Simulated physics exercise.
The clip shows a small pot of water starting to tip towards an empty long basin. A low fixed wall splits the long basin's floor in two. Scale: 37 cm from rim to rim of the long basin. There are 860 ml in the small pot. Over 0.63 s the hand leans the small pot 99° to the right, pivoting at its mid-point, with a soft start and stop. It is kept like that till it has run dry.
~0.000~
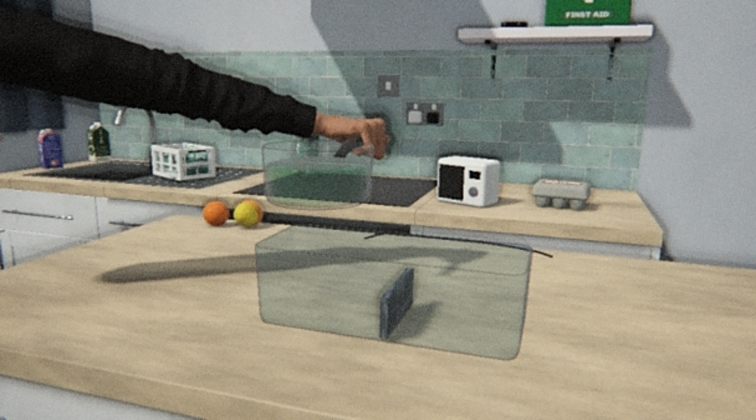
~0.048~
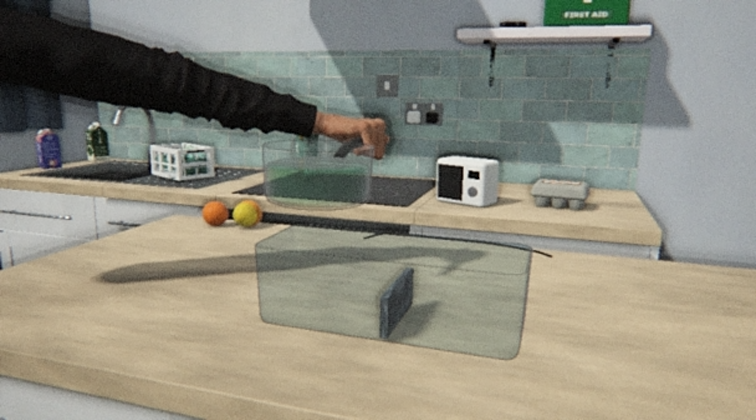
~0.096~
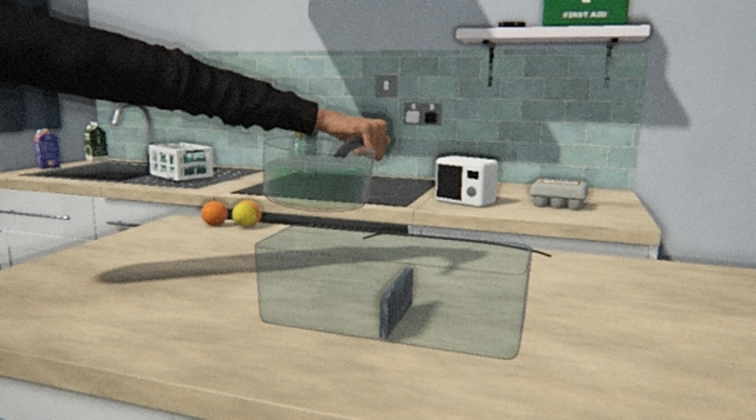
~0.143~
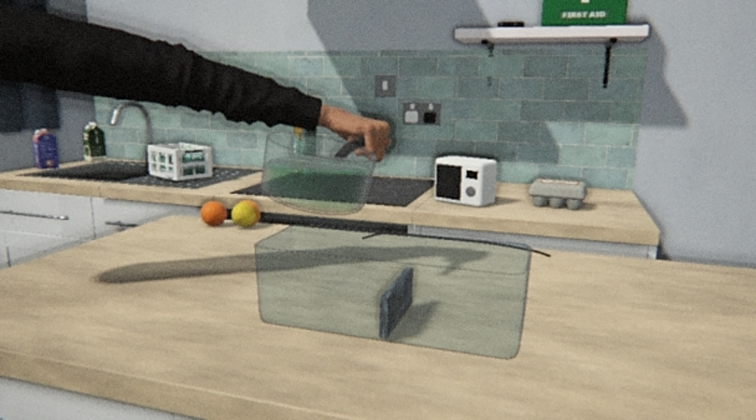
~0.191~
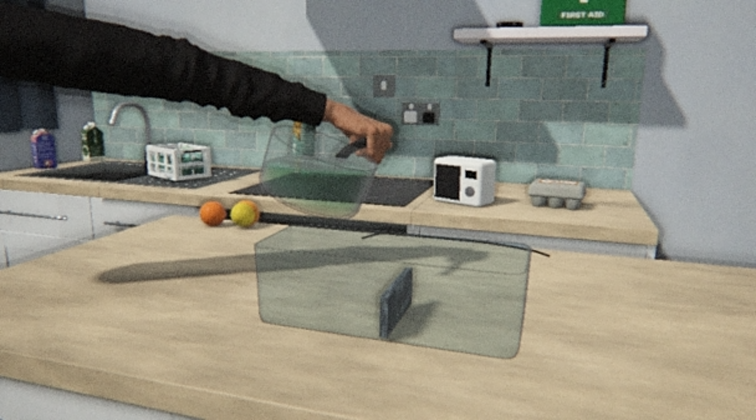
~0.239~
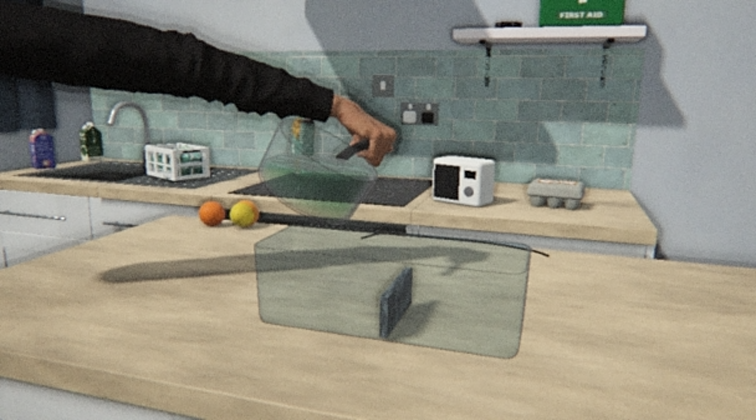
In this clip, a hand in a dark sleeve holds a small transparent pot of greenish water above a long, clear, empty basin with a dark inner wall, then gradually leans the pot to the right.
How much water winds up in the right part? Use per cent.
The far part has some 32 per cent.
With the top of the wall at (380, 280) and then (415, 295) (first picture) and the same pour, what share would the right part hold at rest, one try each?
First 60, then 10 per cent.
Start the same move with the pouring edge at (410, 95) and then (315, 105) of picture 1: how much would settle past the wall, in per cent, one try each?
First 90, then 10 per cent.
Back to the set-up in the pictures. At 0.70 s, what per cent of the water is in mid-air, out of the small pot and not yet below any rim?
Some 5 per cent.
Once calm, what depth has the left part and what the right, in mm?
Some 22 mm on the left and 12 mm on the right.
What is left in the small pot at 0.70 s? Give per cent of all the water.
Some 10 per cent.
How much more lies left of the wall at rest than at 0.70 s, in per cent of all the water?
About 10 per cent.
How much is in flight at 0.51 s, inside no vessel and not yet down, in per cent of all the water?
Some 30 per cent.
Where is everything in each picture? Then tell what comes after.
It leans 0°; its right rim is at (369, 149); the water meets the walls at (274, 161) and (369, 167); the long basin's rim runs from (275, 235) to (530, 261); the wall's top is at (398, 283), in the first frame.
It leans 1°; its right rim is at (370, 151); the water meets the walls at (273, 161) and (369, 167), in the second frame.
It leans 6°; its right rim is at (371, 155); the water meets the walls at (273, 160) and (369, 168), in the third frame.
It leans 12°; its right rim is at (373, 162); the water meets the walls at (274, 159) and (370, 169), in the fourth frame.
It leans 21°; its right rim is at (374, 171); the water meets the walls at (273, 159) and (373, 171), in the fifth frame.
It leans 31°; its right rim is at (373, 182); the water meets the walls at (270, 157) and (373, 173); 1 per cent is over the edge, in the sixth frame.
Then, 0.51 s in, the tilt is 90° and 34 per cent is still to pour, 16 is left of the wall and 20 right of it.
Then, 0.70 s in, the tilt is 99° and 10 per cent is still to pour, 54 is left of the wall and 31 right of it.
Then, 0.91 s in, the tilt is 99° and 2 per cent is still to pour, 60 is left of the wall and 32 right of it.
Then, 1.13 s in, the tilt is 99° and 0 per cent is still to pour, 64 is left of the wall and 32 right of it.
Finally, 64 per cent lies left of the wall, 32 right of it and 4 outside.
